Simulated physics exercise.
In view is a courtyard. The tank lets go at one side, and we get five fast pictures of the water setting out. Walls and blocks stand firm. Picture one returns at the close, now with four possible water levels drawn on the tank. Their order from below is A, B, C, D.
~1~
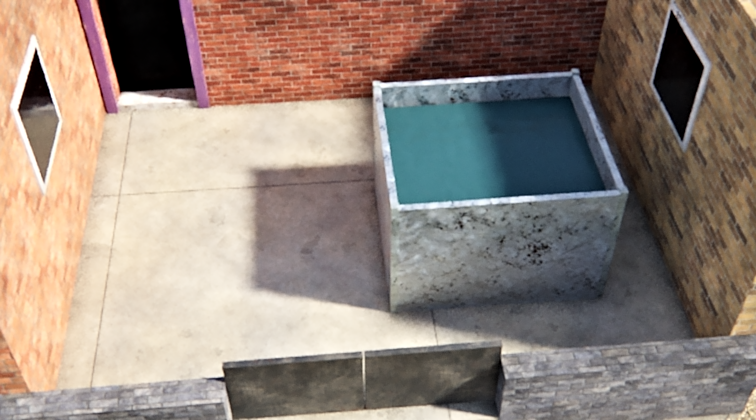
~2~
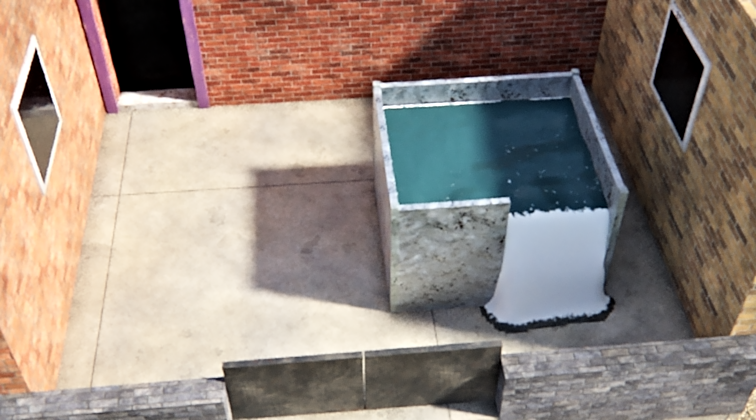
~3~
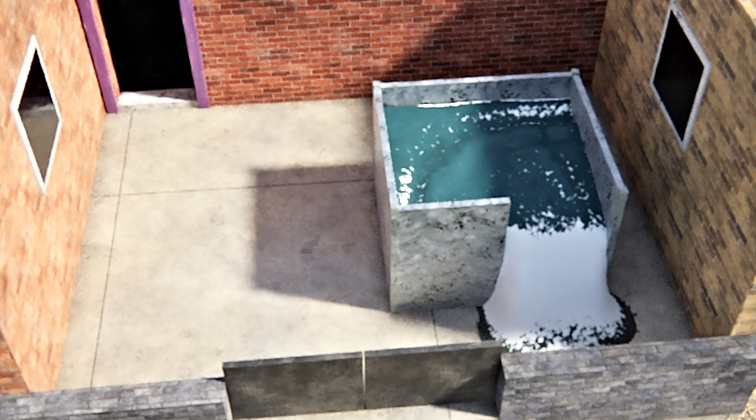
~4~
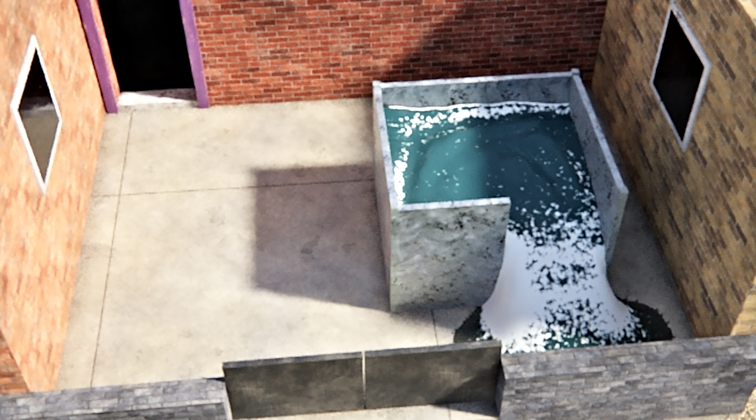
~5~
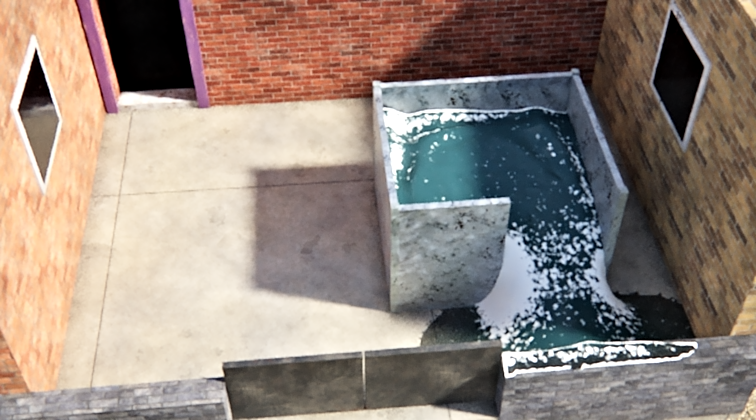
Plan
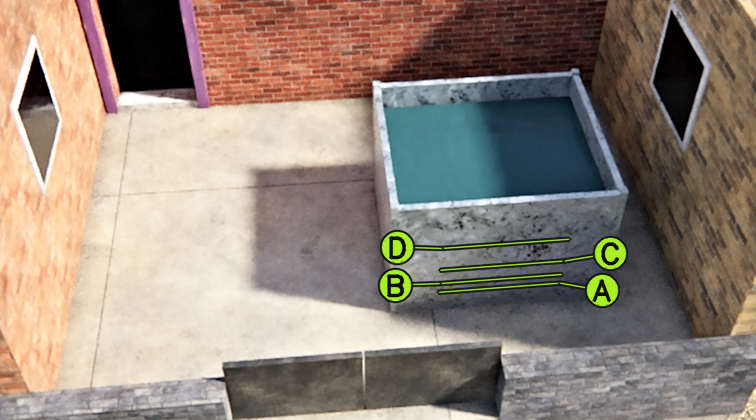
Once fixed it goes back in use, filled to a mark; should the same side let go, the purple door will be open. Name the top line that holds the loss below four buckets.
Mark C.
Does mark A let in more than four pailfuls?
No, that is safe.
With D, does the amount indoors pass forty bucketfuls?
No, less.
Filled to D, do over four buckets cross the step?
Yes.
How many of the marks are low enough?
Three of the four.
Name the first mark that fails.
It is D.
In lime, A at (499, 287); B at (501, 279); C at (502, 265); D at (505, 243); from the bottom up A, B, C, D.
With A, nothing gets over.
With B, nothing gets over.
With C, a bucket or two gets in.
With D, about 12 bucketfuls get in.
